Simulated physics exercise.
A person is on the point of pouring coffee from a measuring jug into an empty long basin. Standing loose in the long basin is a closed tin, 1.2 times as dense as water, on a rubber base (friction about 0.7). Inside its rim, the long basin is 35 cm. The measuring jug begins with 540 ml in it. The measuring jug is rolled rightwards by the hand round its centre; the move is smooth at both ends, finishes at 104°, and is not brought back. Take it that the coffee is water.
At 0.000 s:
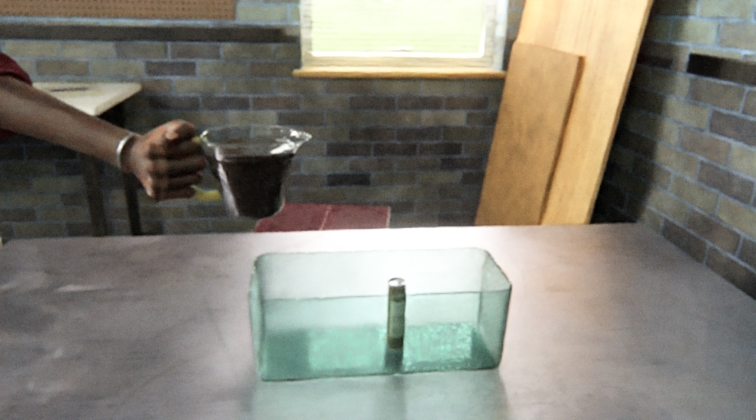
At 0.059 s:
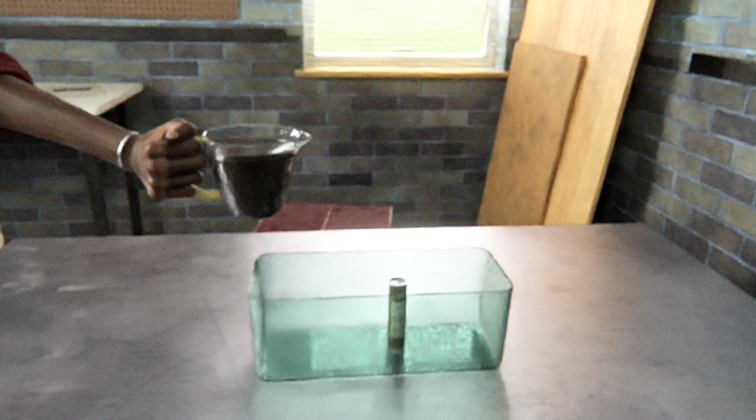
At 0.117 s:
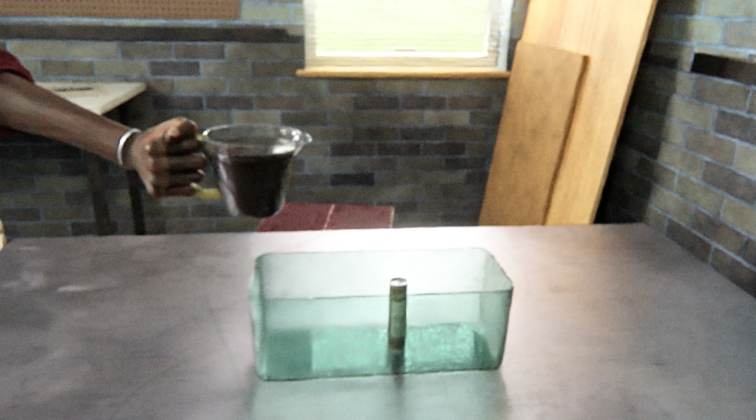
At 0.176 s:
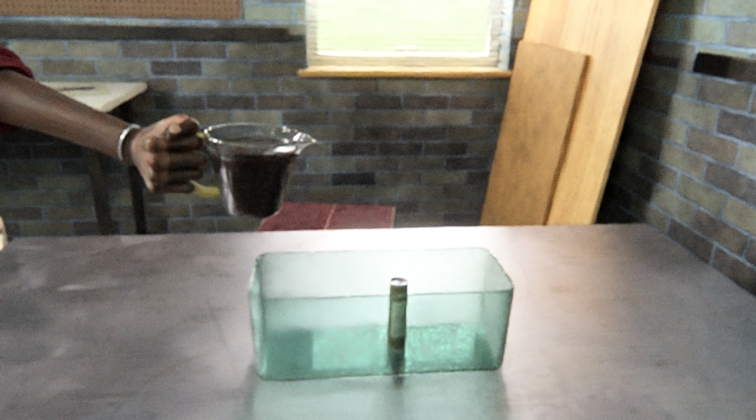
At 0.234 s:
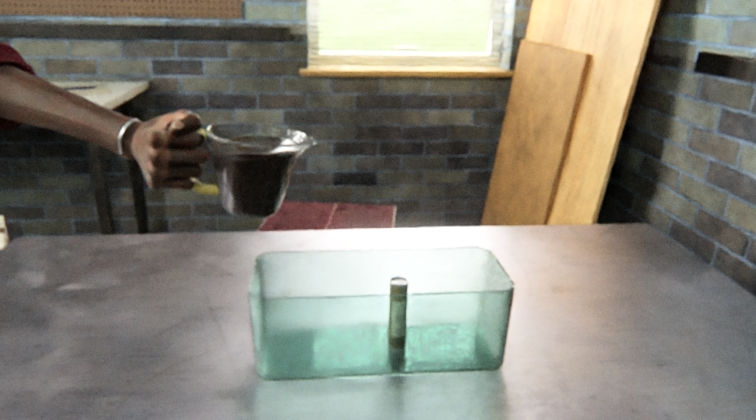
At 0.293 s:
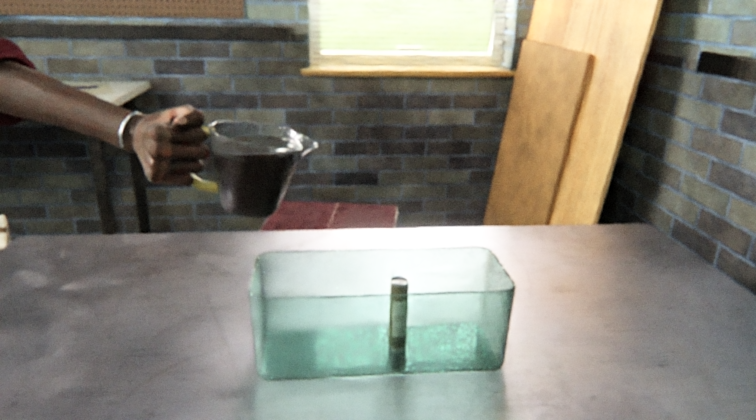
A dark-skinned hand with a pale wristband, reaching in from the left, holds a clear glass jug of dark liquid and tilts it slightly rightwards, slowly at first, while the camera stays still. Below and to the right, a long, pale green, see-through basin with a small upright cylinder inside rests motionless on a grey tabletop. The room, viewed from the front and slightly above, has grey-brown brick walls, a bright window and leaning wooden boards.
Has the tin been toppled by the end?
It ends up erect.
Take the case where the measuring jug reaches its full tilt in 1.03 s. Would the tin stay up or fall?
Then it holds its balance.
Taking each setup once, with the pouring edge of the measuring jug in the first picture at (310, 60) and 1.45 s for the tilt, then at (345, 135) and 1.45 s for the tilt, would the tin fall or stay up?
In the first try it comes down; in the second it comes down.
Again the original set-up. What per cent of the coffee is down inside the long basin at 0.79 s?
Around 12%.
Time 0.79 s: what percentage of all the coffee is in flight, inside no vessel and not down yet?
Near 20 per cent at that moment.
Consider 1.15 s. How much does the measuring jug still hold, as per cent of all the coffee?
Near 12 in a hundred.
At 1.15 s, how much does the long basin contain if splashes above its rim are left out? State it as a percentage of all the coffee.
76 per cent or thereabouts.
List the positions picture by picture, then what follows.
In the first picture, tilt 0°; pouring edge (311, 136); surface from (208, 146) to (296, 146); the long basin's rim runs from (252, 277) to (499, 268); the tin's top is at (397, 284).
In the second picture, tilt 0°; pouring edge (312, 137); surface from (209, 145) to (297, 146).
In the third picture, tilt 2°; pouring edge (313, 138); surface from (210, 146) to (297, 146).
In the fourth picture, tilt 4°; pouring edge (314, 139); surface from (212, 145) to (298, 146).
In the fifth picture, tilt 7°; pouring edge (316, 141); surface from (214, 145) to (301, 146).
In the sixth picture, tilt 10°; pouring edge (318, 145); surface from (216, 145) to (304, 146).
After 0.79 s the tilt is 59° and 67 per cent is still to pour; the tin stands where it began.
After 1.15 s the tilt is 94° and 11 per cent is still to pour; the tin stands where it began.
After 1.54 s the tilt is 104° and 0 per cent is still to pour; the tin stands where it began.
After 1.95 s the tilt is 104° and 0 per cent is still to pour; the tin stands where it began.
In the end the tin stands where it began.
